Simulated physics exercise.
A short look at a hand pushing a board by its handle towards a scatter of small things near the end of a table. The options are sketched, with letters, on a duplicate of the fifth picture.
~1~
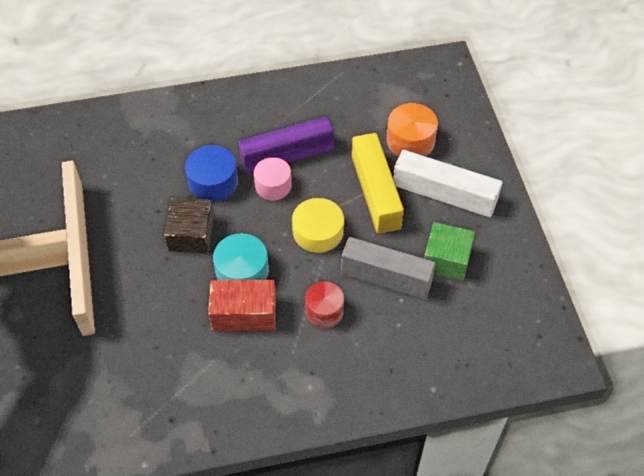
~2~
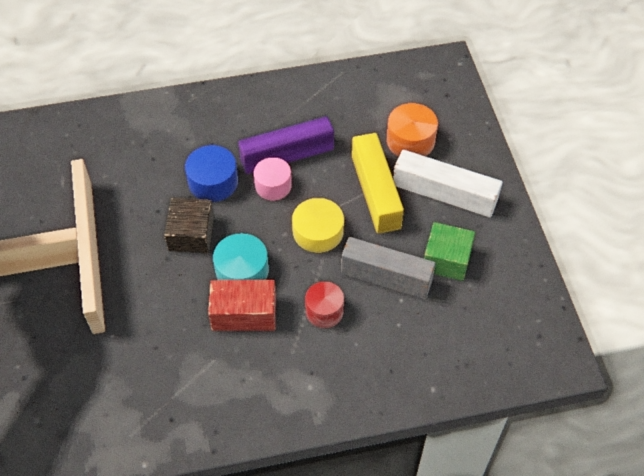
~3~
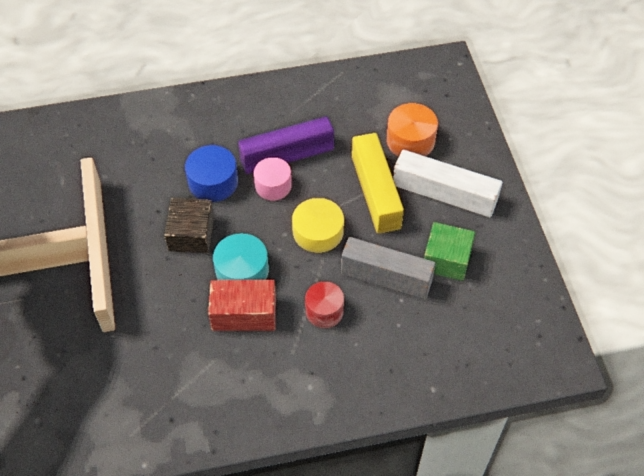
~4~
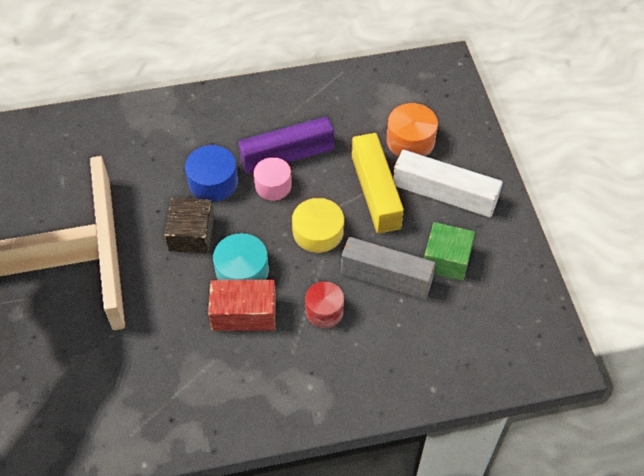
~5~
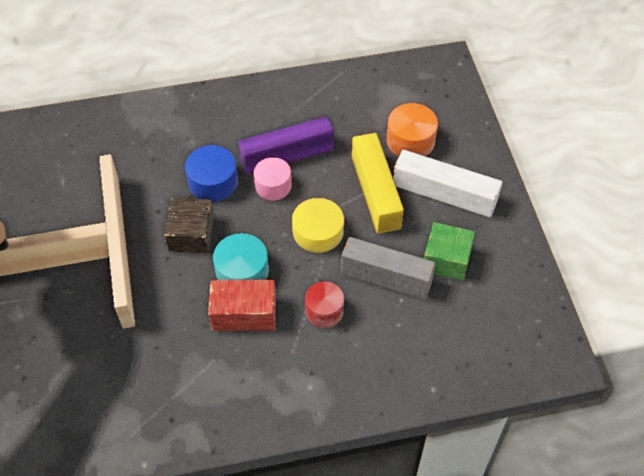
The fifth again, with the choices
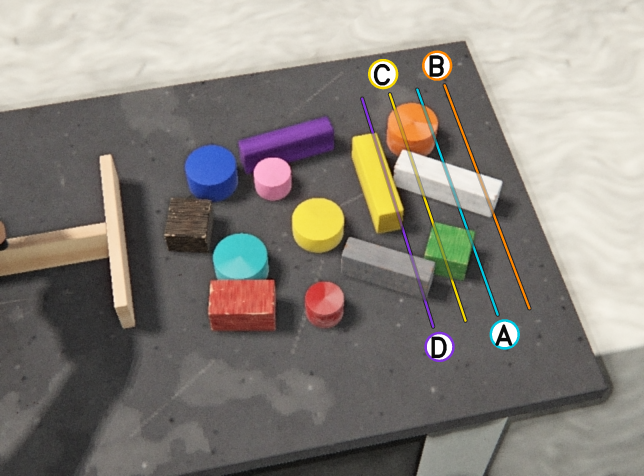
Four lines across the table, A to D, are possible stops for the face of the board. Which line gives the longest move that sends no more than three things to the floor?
The farthest such stop is A.
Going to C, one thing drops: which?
The white bar.
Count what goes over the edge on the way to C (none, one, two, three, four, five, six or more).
By then, one.
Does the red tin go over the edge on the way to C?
No.
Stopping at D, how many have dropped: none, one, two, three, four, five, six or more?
The count is none.
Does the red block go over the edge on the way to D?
No.
On the marked copy, A at (454, 193); B at (484, 188); C at (425, 198); D at (395, 203).
Taking A. A third of the way, board (239, 205); purple stick (321, 134); red tin (344, 307).
Two thirds of the way, board (361, 185); white bar (484, 172); orange tin (446, 114).
When it is over, board (454, 169); white bar over the edge; yellow stick over the edge; two fallen.
As for the rest, B drops four; C is within the limit but short; D is within the limit but short.
